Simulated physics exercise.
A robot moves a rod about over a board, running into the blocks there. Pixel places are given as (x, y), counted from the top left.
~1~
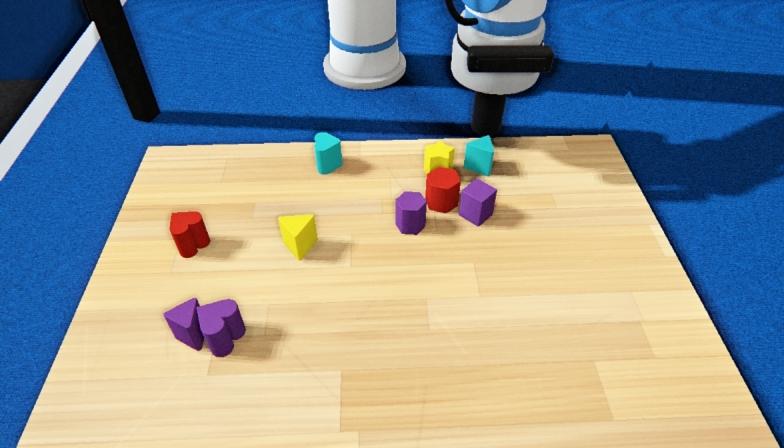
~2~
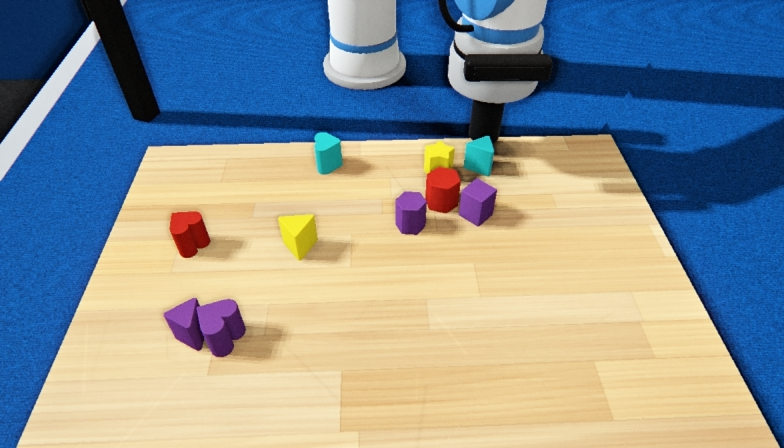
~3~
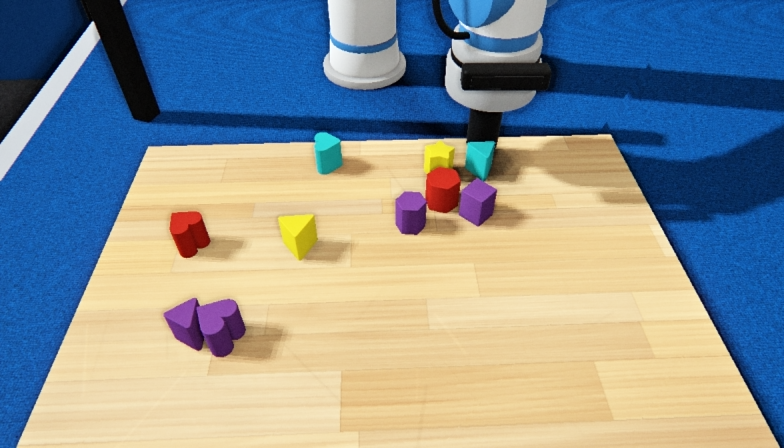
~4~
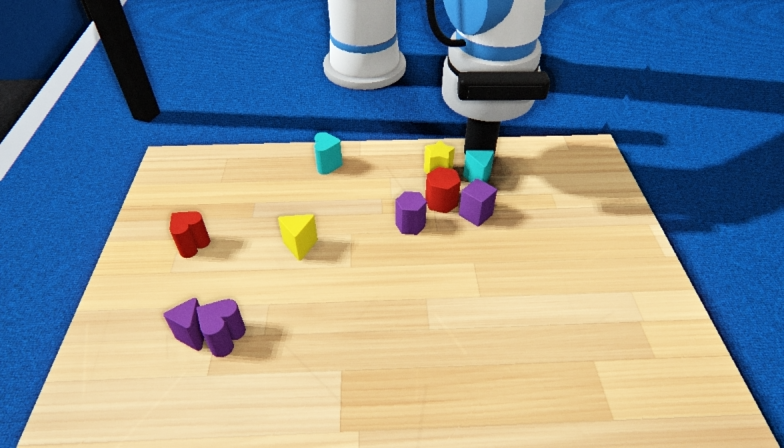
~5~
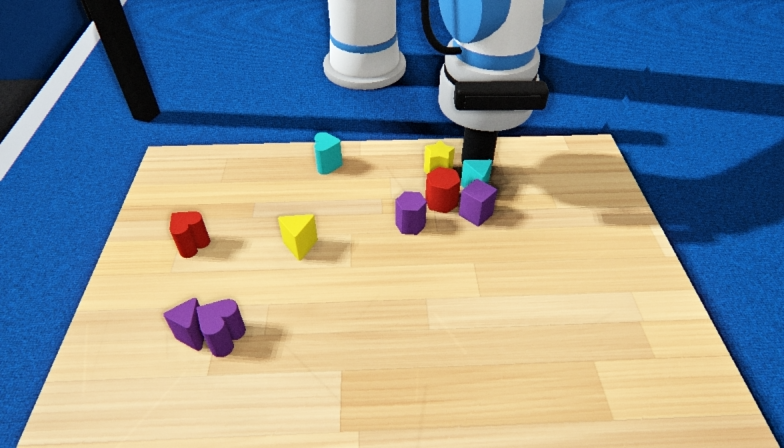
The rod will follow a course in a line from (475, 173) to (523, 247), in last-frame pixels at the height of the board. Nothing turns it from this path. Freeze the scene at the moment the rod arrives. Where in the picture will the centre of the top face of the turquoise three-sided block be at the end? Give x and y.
When the path ends, it will be at (510, 237).
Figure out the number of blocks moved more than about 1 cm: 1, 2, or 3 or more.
Two blocks, no more.
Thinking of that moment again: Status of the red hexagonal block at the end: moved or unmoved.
At the moment the path ends, the red hexagonal block still stands where it did.
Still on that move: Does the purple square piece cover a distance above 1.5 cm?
Yes, that is what happens.
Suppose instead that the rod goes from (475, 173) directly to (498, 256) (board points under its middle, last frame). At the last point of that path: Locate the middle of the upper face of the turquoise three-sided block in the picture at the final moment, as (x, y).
I'd place it at (491, 251), taking the centre of its top.
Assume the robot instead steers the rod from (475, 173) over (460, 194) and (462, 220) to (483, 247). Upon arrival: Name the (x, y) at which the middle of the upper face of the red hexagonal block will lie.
Its top middle will sit at (430, 193).
The first path, step by step. One third of the way, rod (492, 185); purple square piece (478, 204), turned 25° clockwise; turquoise three-sided block (493, 190), turned 15° clockwise.
Two thirds of the way, rod (508, 208); purple square piece (478, 205), turned 35° clockwise; turquoise three-sided block (507, 215), turned 25° clockwise.
At the end, rod (526, 235); yellow star block not moved; red hexagonal block not moved; purple square piece (478, 205), turned 35° clockwise; turquoise three-sided block (510, 237), turned 55° clockwise.
